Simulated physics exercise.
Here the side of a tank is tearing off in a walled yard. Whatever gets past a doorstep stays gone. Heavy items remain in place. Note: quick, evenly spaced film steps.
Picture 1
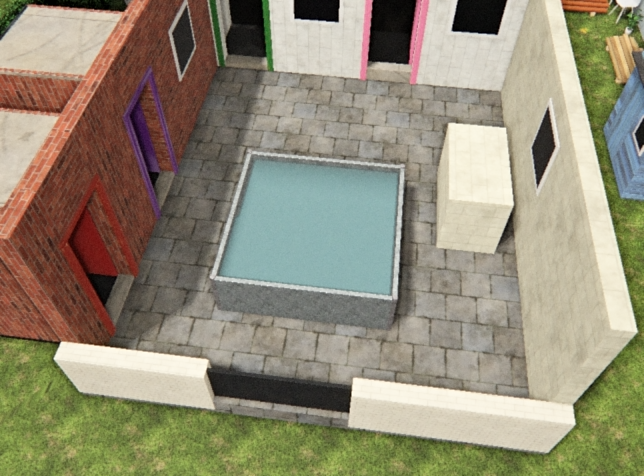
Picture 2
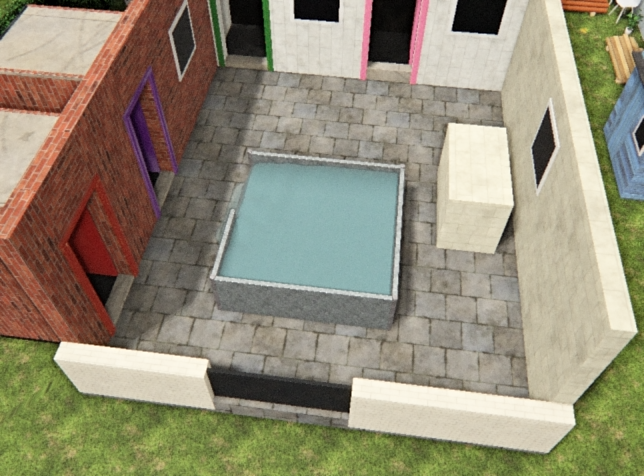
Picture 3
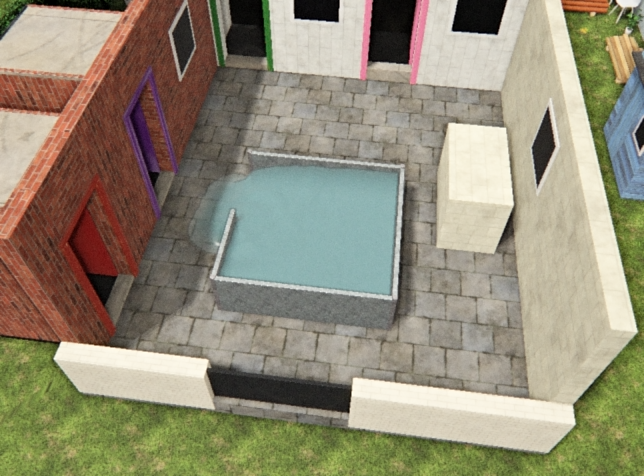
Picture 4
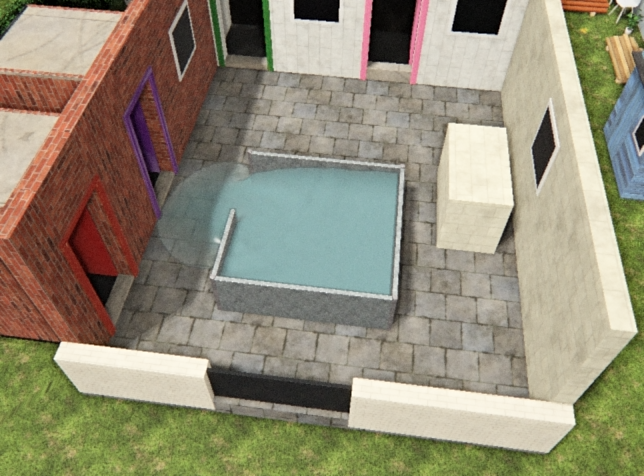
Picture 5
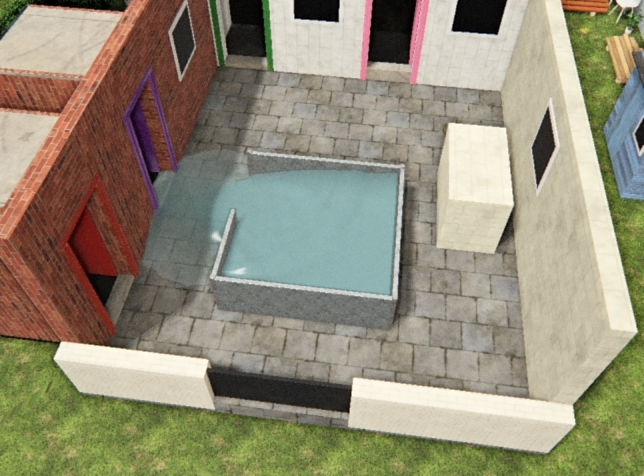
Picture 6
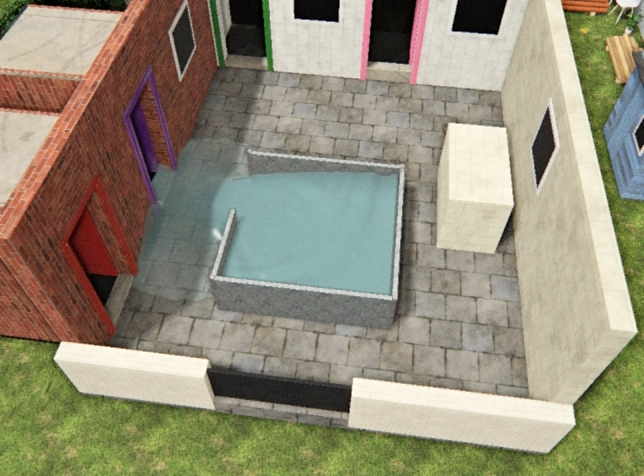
Water pouring through a torn-away left side of a square stone tank, spreading across grey paving towards a purple-framed doorway.
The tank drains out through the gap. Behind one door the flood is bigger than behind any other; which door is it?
It is the purple door.
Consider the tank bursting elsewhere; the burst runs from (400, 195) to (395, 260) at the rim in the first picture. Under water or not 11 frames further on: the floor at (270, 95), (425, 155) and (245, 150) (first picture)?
The first spot is left untouched, the second is soaked through and the third is left untouched.
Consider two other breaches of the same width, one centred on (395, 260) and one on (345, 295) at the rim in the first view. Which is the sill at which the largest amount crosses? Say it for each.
The door marked red; the door marked red.
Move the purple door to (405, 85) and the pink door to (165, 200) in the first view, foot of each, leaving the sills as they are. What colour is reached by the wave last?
That would be the purple one.
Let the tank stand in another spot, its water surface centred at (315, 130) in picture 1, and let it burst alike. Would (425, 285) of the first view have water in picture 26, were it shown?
That place is left dry.
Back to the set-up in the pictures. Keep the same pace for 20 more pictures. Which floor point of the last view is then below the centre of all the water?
I would point to (277, 235).
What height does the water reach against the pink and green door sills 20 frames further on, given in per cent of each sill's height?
Near 10 and 160 in a hundred.
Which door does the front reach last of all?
Last is the pink one.
A moment on, water covers 15 % of the floor; purple door a lot in, pink door not reached, green door not reached, red door a trickle in.
Next, water covers 30 % of the floor; purple door a lot in, pink door not reached, green door a trickle in, red door a trickle in.
Then, water covers 45 % of the floor; purple door a lot in, pink door wet at the sill, nothing in, green door some in, red door a trickle in.
Later, water covers 80 % of the floor; purple door a lot in, pink door wet at the sill, nothing in, green door a lot in, red door some in.
In the end, water covers 95 % of the floor; purple door a lot in, pink door wet at the sill, nothing in, green door a lot in, red door some in; the purple door has let in the most.
